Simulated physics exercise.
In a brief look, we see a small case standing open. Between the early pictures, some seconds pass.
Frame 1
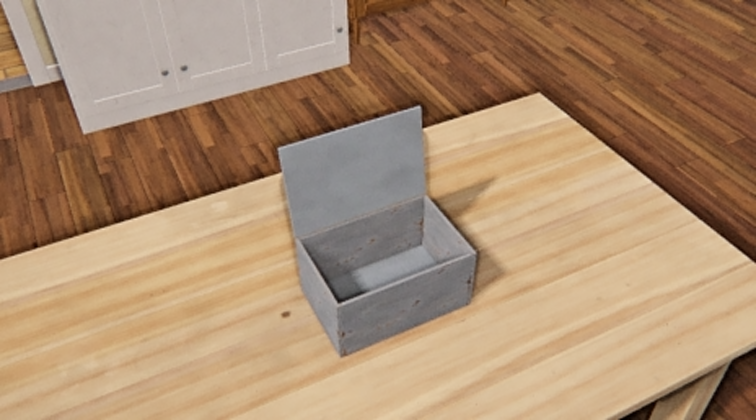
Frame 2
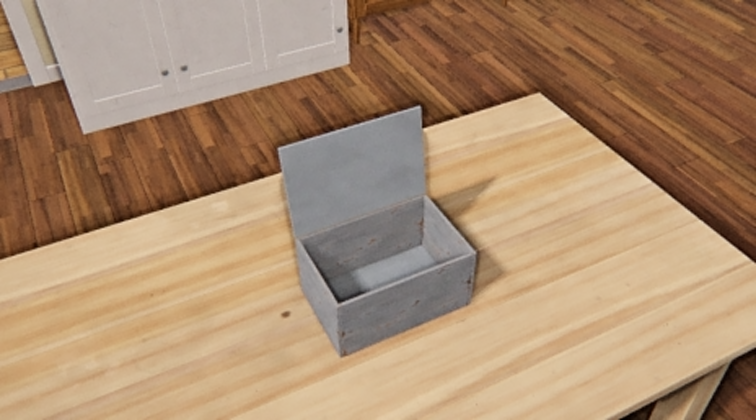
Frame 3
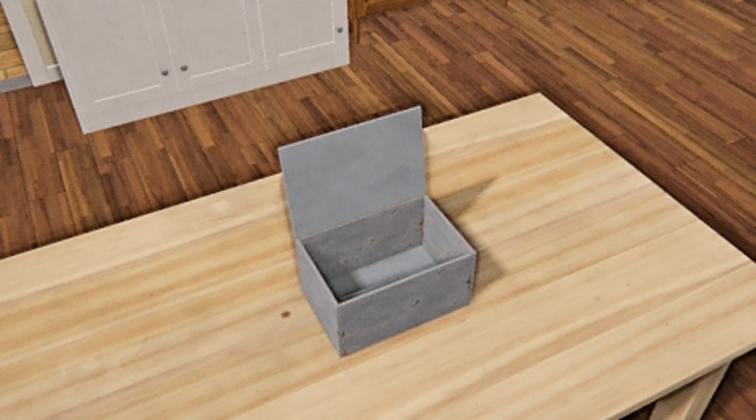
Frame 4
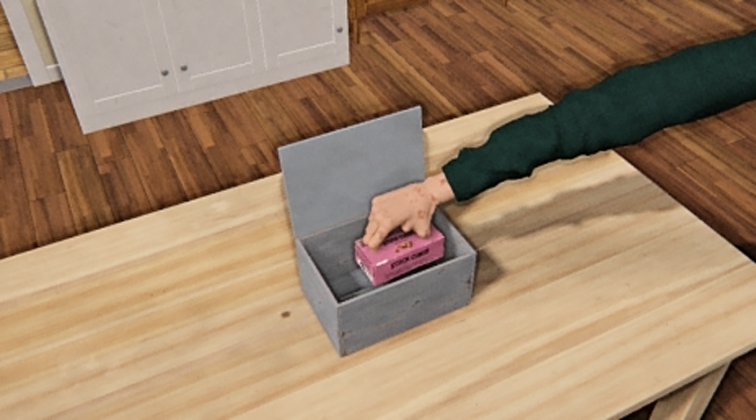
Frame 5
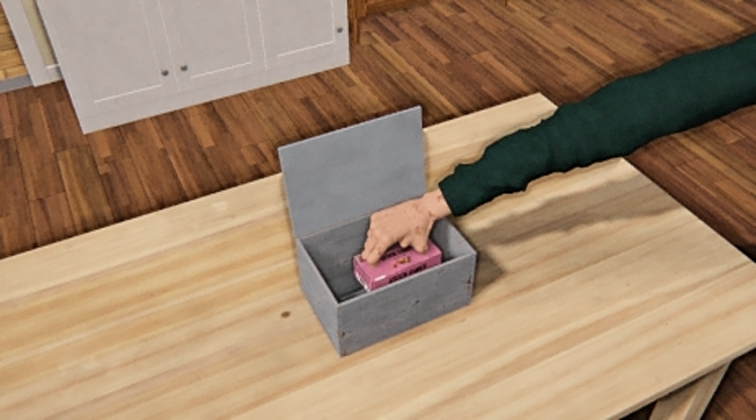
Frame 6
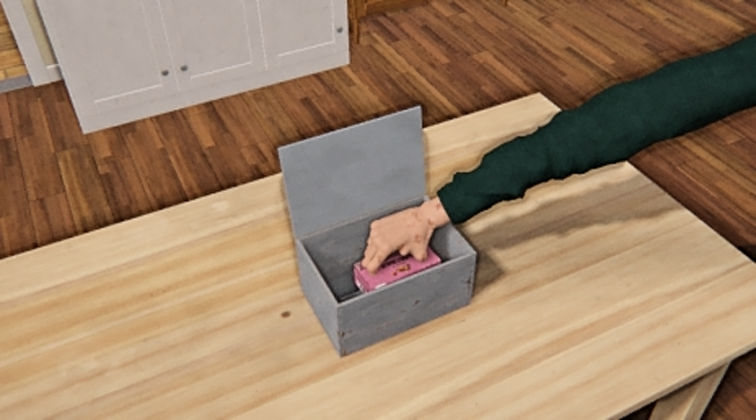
A small gray box stood open and empty on a wooden table, then a hand in a dark green sleeve, reaching from the right, lowered a pink carton down into it.
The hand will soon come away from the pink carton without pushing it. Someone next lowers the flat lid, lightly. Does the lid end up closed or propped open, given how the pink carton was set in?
The lid lands home.
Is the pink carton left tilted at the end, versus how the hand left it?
Observation: The pink carton tilts over.
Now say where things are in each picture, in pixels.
In the first picture, the last thing is not in view yet.
In the second picture, the last thing is not in view yet.
In the third picture, the last thing is not in view yet.
In the fourth picture, coming down; pink carton (400, 249).
In the fifth picture, coming down; pink carton (398, 264).
In the sixth picture, in place under the hand; pink carton (398, 272).
Then, 1.40 s after the last picture, lid 75° above the rim; pink carton tipped 34° from how it was near (404, 282).
Then, 1.80 s after the last picture, lid 31° above the rim; pink carton tipped 35° from how it was near (404, 282).
At rest, lid shut; tipped over in the box, pink carton; grey shaker in place. Seen from the same camera at the end, pink carton near (404, 282).
